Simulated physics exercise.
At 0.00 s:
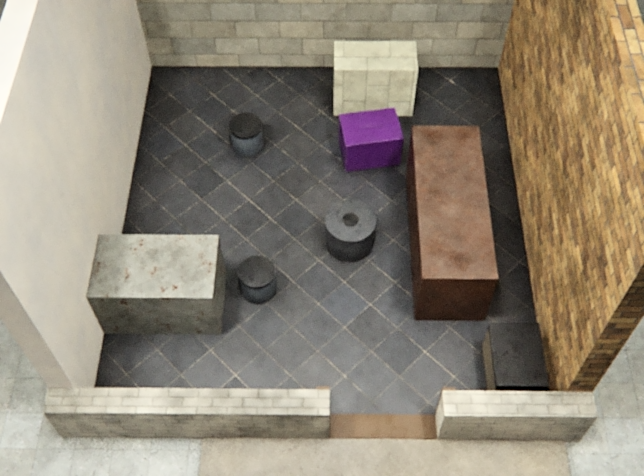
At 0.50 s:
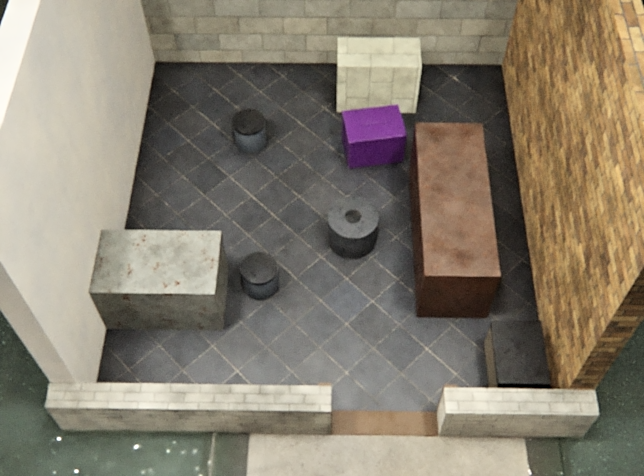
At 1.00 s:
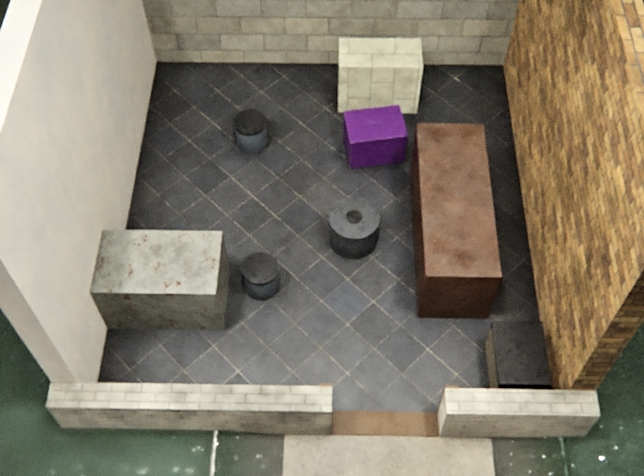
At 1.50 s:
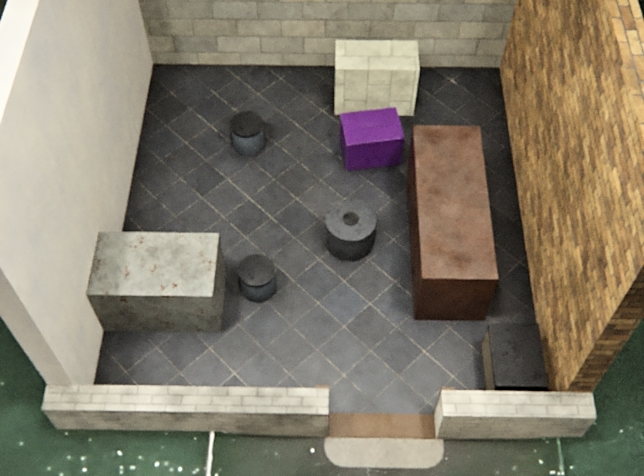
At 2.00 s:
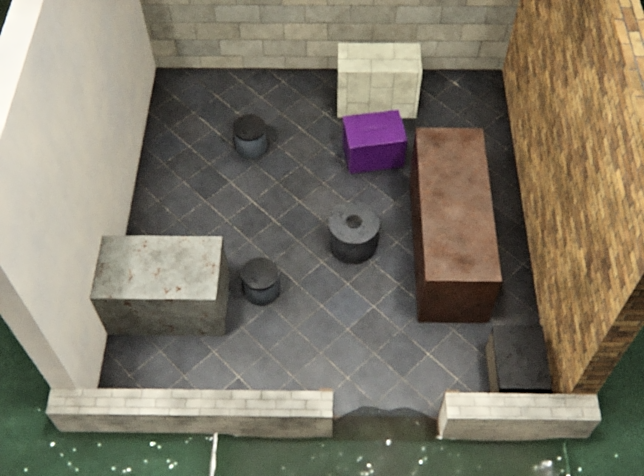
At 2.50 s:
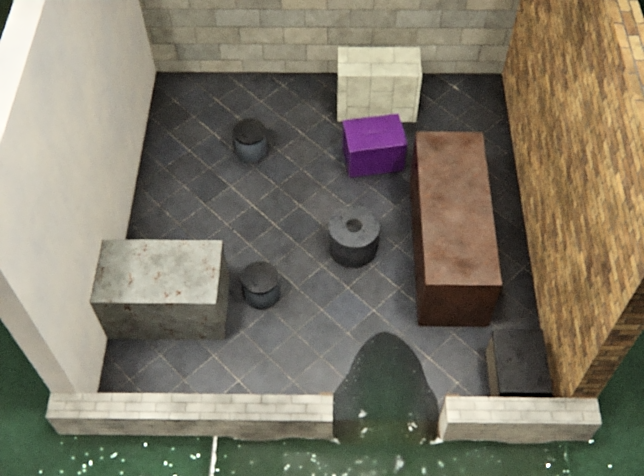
At first, a small tiled shop with a purple chest, other blocks and dark round objects stands dry, with pale ground outside its front gap. Dark green water then spreads outside and covers the pale strip by the doorway. Finally it pushes through the gap onto the floor, while the objects stay still.
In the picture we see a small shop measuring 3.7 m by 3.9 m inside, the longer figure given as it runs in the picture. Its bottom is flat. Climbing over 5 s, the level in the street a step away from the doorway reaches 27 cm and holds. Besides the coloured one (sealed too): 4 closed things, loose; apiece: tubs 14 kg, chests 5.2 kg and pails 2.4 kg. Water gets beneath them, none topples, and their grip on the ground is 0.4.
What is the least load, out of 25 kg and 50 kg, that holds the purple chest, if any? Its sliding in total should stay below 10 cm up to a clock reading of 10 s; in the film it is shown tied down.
The least is 50 kg.
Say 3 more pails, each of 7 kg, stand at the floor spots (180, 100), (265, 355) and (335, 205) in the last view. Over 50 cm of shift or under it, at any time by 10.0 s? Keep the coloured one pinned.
In the order given, within the mark, then within the mark, and last beyond the mark.
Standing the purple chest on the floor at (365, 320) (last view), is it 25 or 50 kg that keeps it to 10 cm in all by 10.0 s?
No load works.
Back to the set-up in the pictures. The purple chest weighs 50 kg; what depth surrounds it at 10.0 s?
Depth: Approx. 9 cm.
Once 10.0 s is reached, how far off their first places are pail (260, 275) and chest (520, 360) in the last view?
In turn: 120 cm, 10 cm.
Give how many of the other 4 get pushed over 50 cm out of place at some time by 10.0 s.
I make that 3.
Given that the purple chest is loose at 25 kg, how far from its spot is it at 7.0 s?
Around 30 centimetres out of place.
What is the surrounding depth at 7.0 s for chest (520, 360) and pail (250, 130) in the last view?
Depth approx. 9 cm / 3 cm.
After 3.5 s the purple chest would be 0 cm from its start with 25 kg and 0 cm from its start with 50 kg; 0 cm of water round it then.
After 4.5 s the purple chest would be 0 cm from its start with 25 kg and 0 cm from its start with 50 kg; 3 cm of water round it then.
After 7.0 s the purple chest would be 26 cm from its start with 25 kg and 0 cm from its start with 50 kg; 6 cm of water round it then.
After 10.0 s the purple chest would be 27 cm from its start with 25 kg and 0 cm from its start with 50 kg; 9 cm of water round it then.
